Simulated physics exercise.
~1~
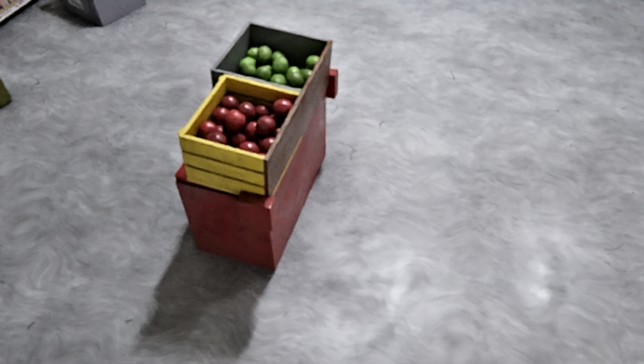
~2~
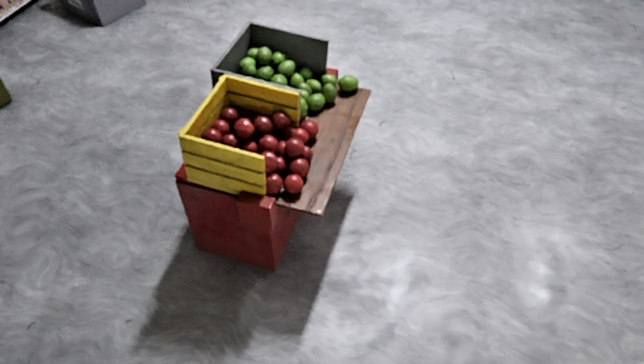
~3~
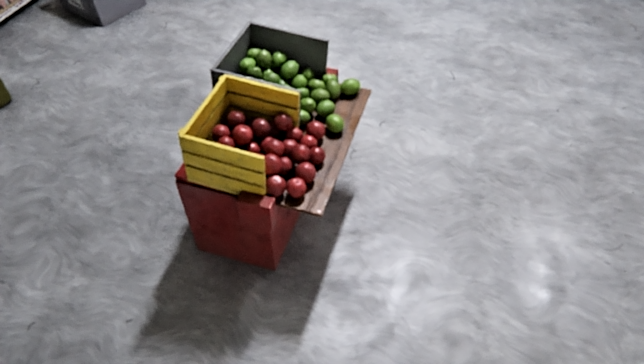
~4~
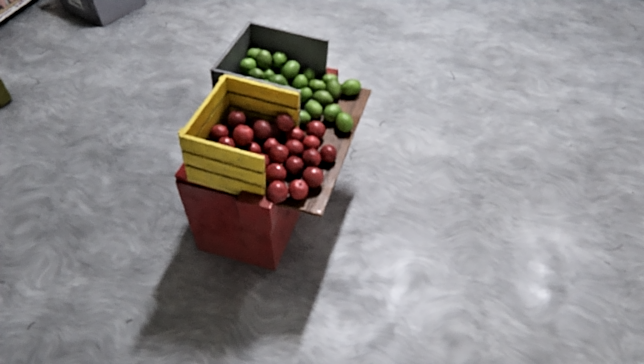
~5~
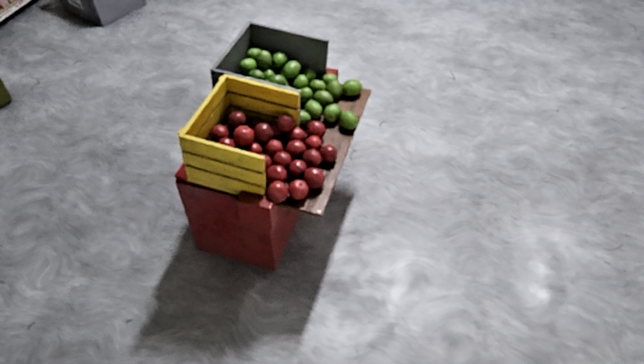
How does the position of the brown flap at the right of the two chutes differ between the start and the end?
At the start the flap stands upright, closing off the right side of the chutes. At the end it lies on its side, extending out to the right with fruit resting on it.
